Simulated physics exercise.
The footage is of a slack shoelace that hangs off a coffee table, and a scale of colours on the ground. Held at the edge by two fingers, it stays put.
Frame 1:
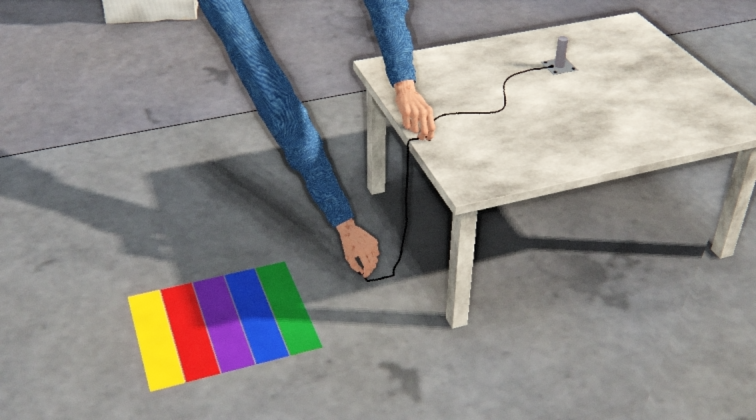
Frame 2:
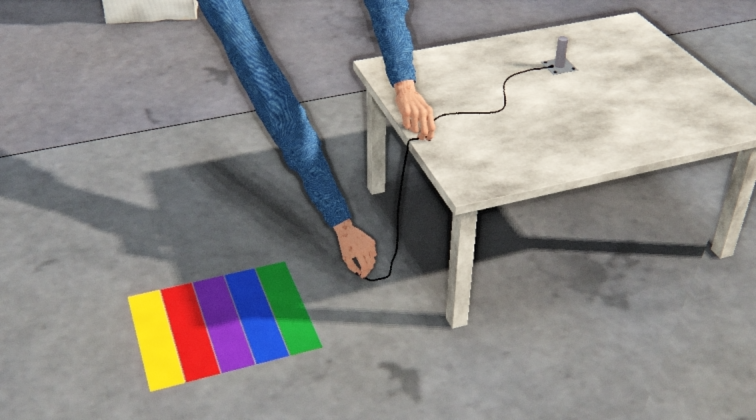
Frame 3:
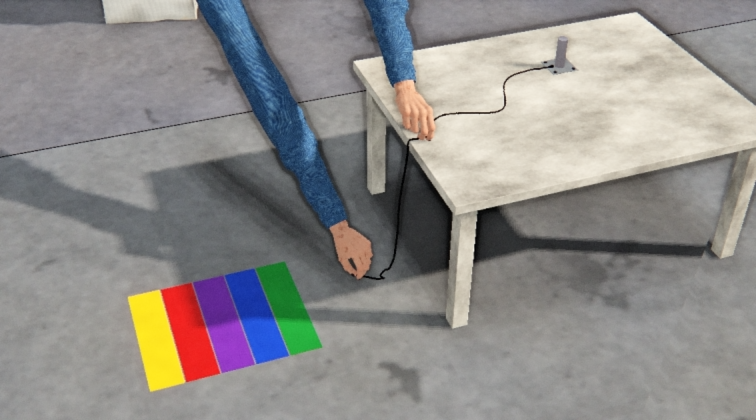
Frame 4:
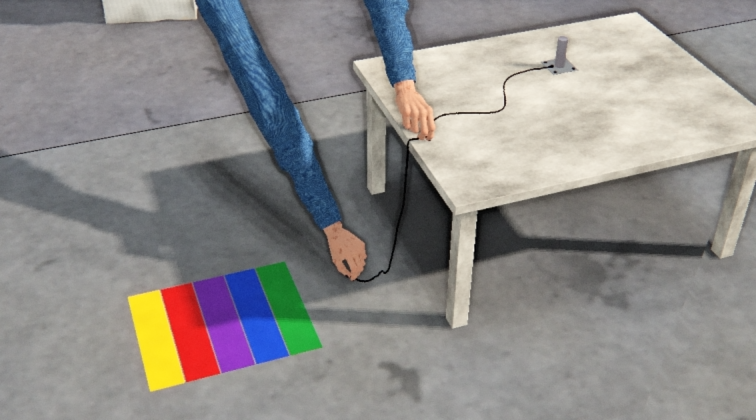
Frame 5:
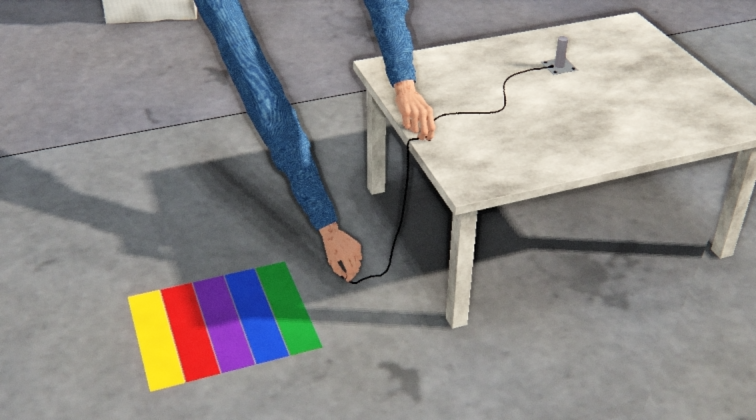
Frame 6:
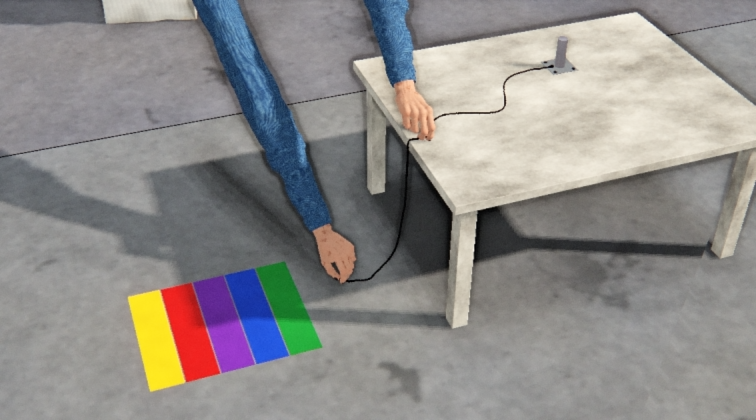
Black cord hanging from a pale table, its lower end drawn slowly left by a hand beside coloured stripes on the ground.
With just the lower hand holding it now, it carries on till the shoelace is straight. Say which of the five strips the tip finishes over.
Purple.
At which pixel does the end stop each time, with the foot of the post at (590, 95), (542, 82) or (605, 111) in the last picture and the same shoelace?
Near (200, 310); near (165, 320); near (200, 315).
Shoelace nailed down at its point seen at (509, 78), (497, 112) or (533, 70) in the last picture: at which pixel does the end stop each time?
In order of the tries: About (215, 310), then (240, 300), then (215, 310).
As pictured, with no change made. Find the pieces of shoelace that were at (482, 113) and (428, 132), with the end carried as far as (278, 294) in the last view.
You'll find the first mark at (452, 111) and the second mark at (401, 144).
Early on, end near (278, 294); over green.
Midway, end near (237, 304); over blue.
At the end of the slack, end near (212, 310); over purple. It gets as far as the purple strip.
